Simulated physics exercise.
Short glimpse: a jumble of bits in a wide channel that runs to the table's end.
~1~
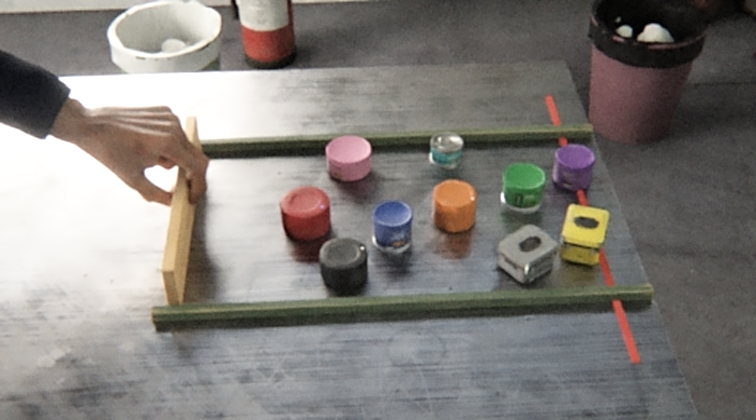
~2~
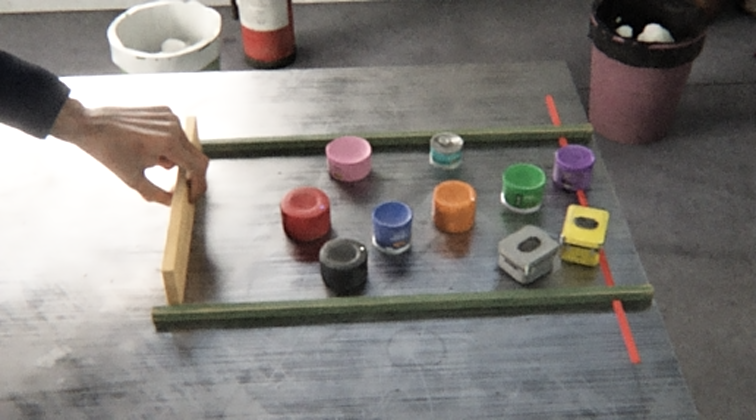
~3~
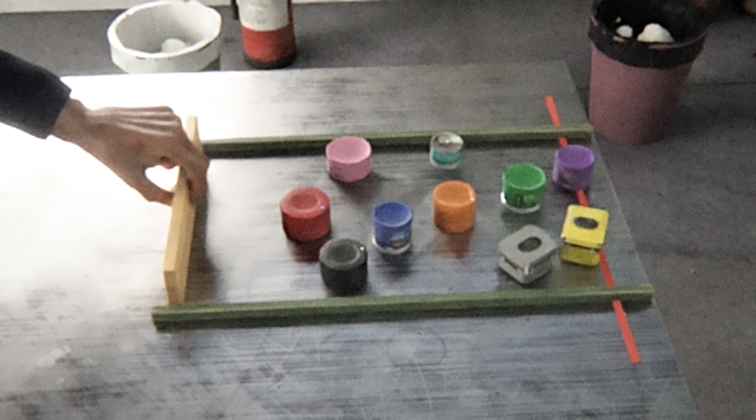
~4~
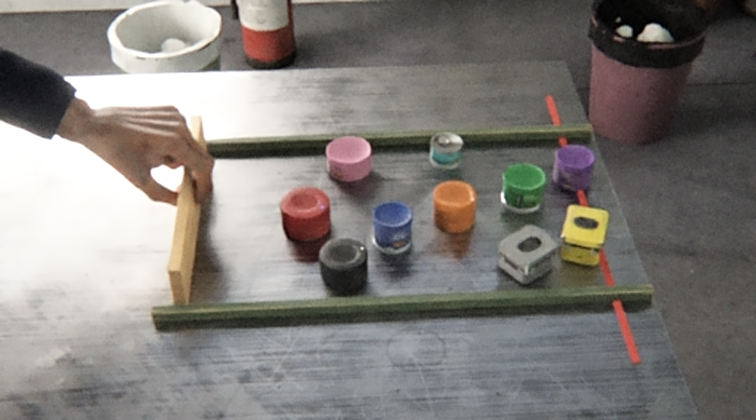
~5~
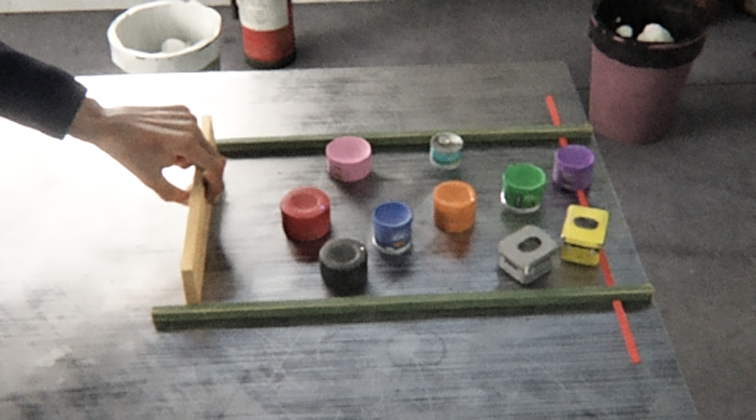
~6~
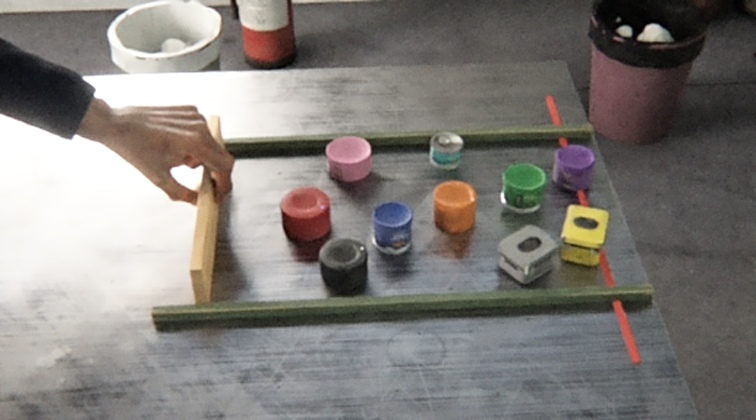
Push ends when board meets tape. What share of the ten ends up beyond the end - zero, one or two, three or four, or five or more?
What ends up beyond the end is five or more of them.
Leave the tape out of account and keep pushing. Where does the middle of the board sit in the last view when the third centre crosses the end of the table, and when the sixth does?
About (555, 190), then about (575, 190).
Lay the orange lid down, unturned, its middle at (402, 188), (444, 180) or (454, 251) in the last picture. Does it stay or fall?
Well, the orange lid keeps its spot first, keeps its spot next, and goes off the edge last.
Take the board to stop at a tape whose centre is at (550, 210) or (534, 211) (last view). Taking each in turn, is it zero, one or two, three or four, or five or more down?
Taking the two places in turn, it's one or two; 1 or 2.
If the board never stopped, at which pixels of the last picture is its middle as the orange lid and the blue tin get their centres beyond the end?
The middle is at (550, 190) when it's the orange lid, and at (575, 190) when it's the blue tin.
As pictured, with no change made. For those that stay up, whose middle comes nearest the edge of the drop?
The one in question is the green tin.
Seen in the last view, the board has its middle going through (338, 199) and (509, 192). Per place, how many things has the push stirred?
The counts are 4 and 10.
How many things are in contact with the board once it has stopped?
I count 3 of them.
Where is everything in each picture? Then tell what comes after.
The first frame shows purple tub (574, 168); yellow case (584, 235); green tin (524, 187); board (184, 205); tape (586, 209).
The second frame shows yellow case (584, 236); blue tin (392, 227).
The third frame shows green tin (523, 188); red lid (306, 214).
The fourth frame shows purple tub (574, 168); orange lid (454, 207).
The fifth frame shows yellow case (584, 236); black lid (344, 263).
The sixth frame shows purple tub (574, 168); yellow case (584, 236); green tin (523, 188); board (209, 204); tape (586, 209).
Early on, none off yet; purple tub at rest near (574, 168); yellow case at rest near (584, 236); green tin at rest near (523, 188).
Finally, the number that fall off is five or more; lost, blue tin, orange lid, turquoise tin, grey case, yellow case and purple tub.
